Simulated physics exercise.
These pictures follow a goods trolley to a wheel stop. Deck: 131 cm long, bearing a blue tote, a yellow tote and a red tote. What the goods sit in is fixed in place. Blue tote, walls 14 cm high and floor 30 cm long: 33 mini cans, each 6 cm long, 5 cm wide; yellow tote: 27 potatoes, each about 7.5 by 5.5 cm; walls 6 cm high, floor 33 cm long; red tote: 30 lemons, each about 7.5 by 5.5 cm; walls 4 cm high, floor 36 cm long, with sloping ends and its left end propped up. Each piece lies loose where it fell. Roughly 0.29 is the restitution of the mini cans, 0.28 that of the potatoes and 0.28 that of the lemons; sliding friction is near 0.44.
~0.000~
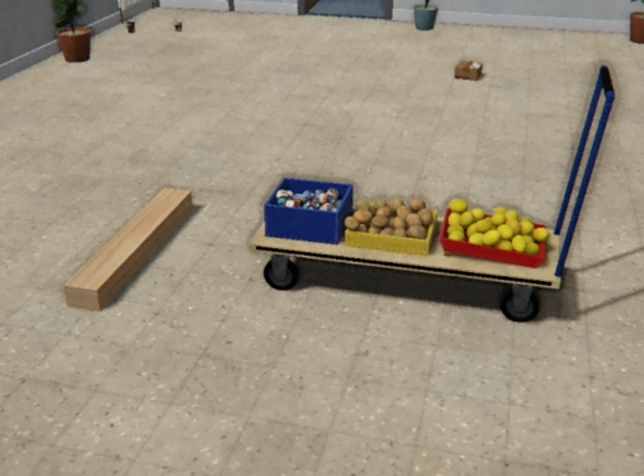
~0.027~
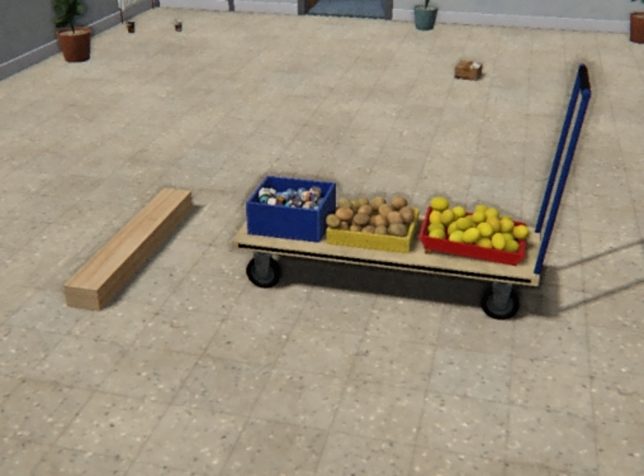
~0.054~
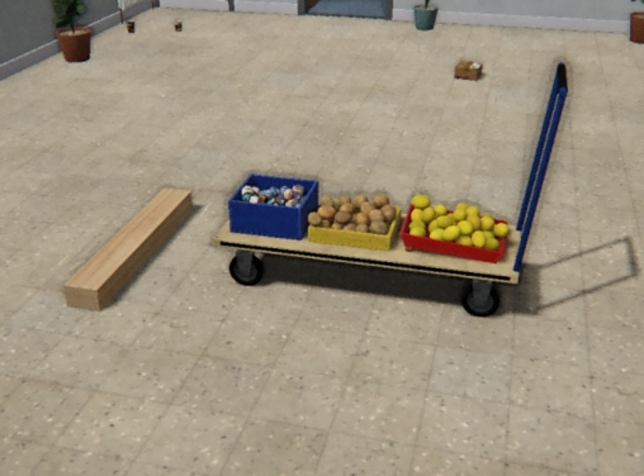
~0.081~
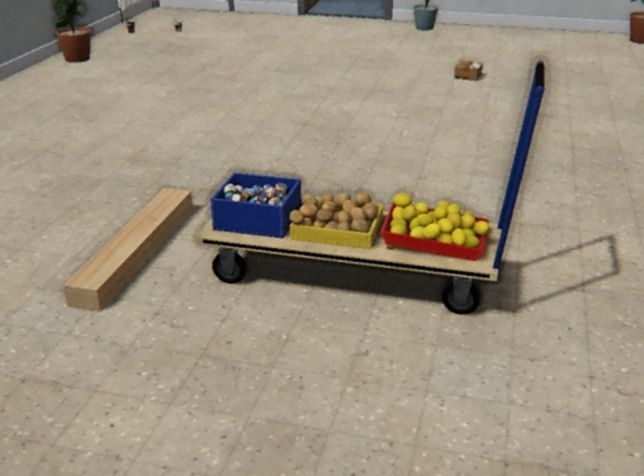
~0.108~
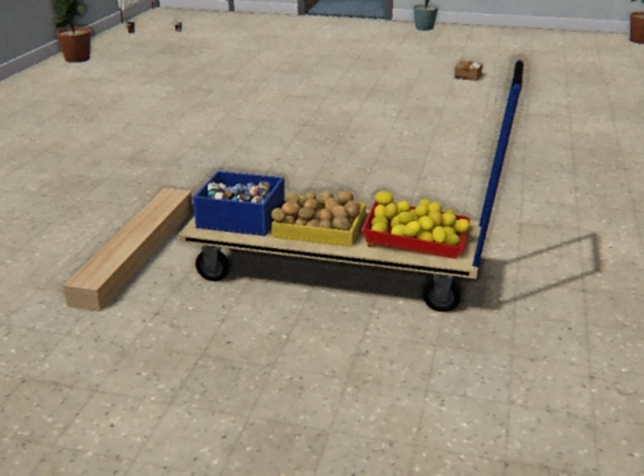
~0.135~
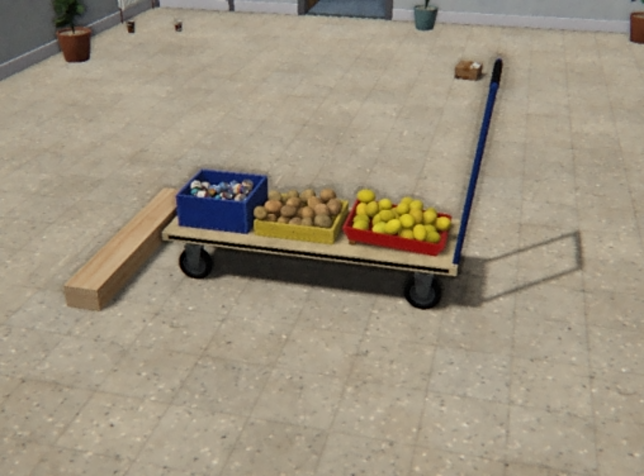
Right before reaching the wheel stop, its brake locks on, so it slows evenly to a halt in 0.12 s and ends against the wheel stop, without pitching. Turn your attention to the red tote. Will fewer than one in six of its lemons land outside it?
It is going to lose a larger share than a sixth.
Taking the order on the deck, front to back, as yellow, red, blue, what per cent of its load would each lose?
Blue tote 10 %, yellow tote 40 %, red tote 40 %.
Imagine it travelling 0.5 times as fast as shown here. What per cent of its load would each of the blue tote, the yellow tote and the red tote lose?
Then the blue tote sheds 0 per cent, the yellow tote 10 per cent, and the red tote 10 per cent.
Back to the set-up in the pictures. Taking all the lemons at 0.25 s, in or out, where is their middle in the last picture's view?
Centre: Around (339, 211) px.
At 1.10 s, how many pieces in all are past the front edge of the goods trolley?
About 2.
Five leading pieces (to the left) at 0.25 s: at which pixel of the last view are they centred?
(155, 190).
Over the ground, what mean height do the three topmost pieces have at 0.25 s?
About 42 cm.
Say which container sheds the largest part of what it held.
That's the red tote.
After 0.15 s, the brake bites.
After 0.25 s, 0 of 33 out of the blue tote, 0 of 27 out of the yellow tote and 1 of 30 out of the red tote.
After 0.37 s, 0 of 33 out of the blue tote, 3 of 27 out of the yellow tote and 8 of 30 out of the red tote.
After 0.60 s, 1 of 33 out of the blue tote, 7 of 27 out of the yellow tote and 11 of 30 out of the red tote.
When it is over (at 1.10 s), 1 of 33 out of the blue tote, 7 of 27 out of the yellow tote and 11 of 30 out of the red tote. Asked share, 11 of 30, 37 per cent.
